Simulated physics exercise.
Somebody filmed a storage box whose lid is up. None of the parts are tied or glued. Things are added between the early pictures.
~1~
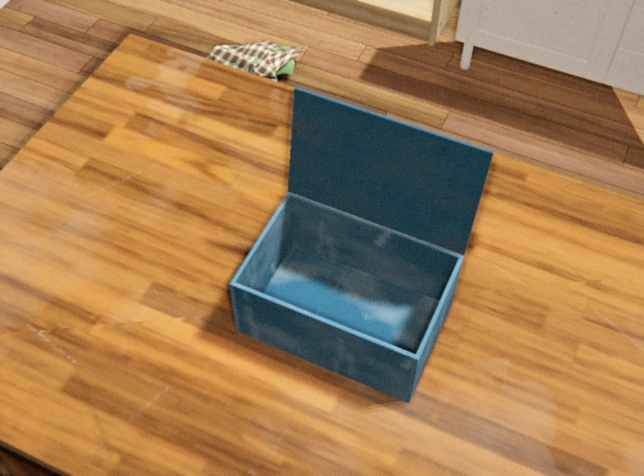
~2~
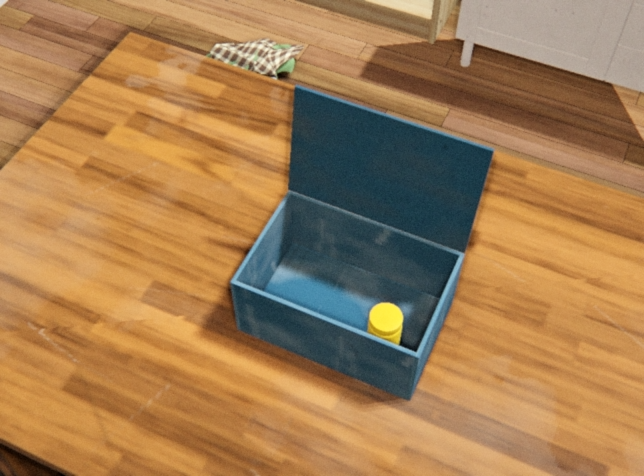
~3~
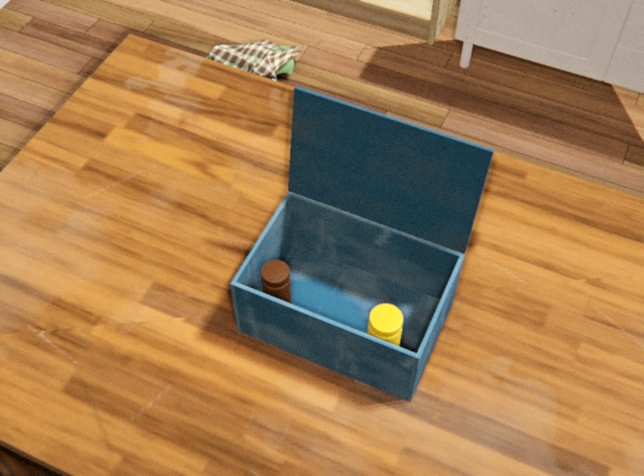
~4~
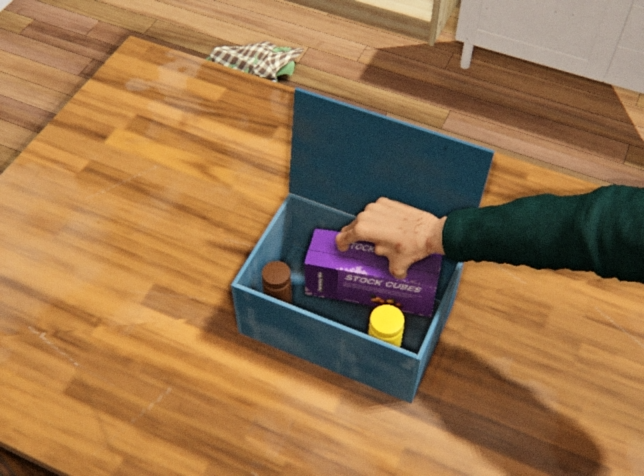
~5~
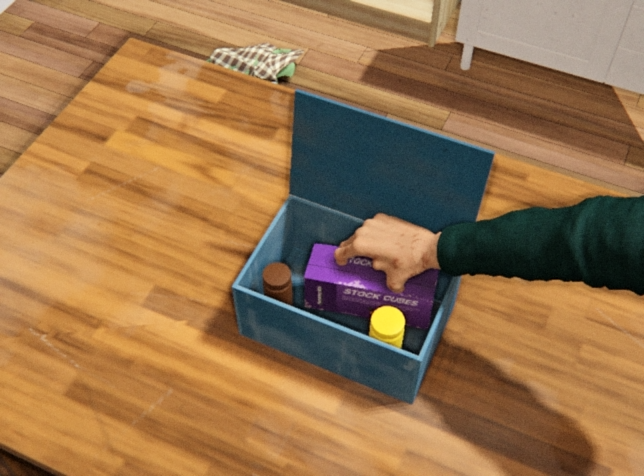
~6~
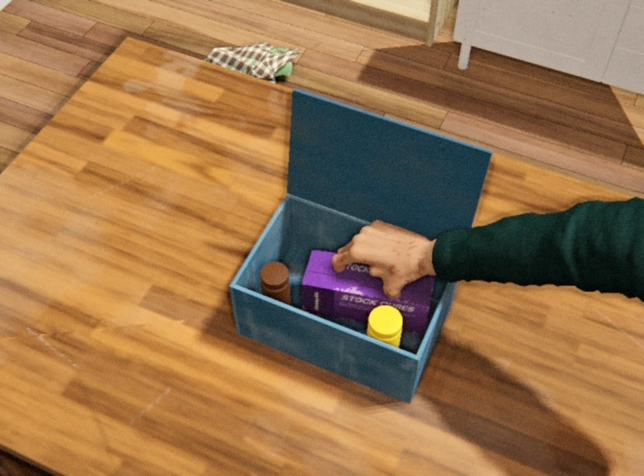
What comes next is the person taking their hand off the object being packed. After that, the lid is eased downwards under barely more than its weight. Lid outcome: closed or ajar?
Closed.
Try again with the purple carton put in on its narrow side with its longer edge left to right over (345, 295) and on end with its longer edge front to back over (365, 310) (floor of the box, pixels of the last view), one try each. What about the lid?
First time it drops into place, and next time it won't go down.
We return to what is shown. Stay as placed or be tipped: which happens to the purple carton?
Well, the purple carton stays just as set.
Then, 1.50 s on from there, lid 66° above the rim.
Then, 1.80 s on from there, lid 33° above the rim.
In the end, lid shut; all 3 unmoved. At the end, from the last picture's camera, purple carton near (368, 292).
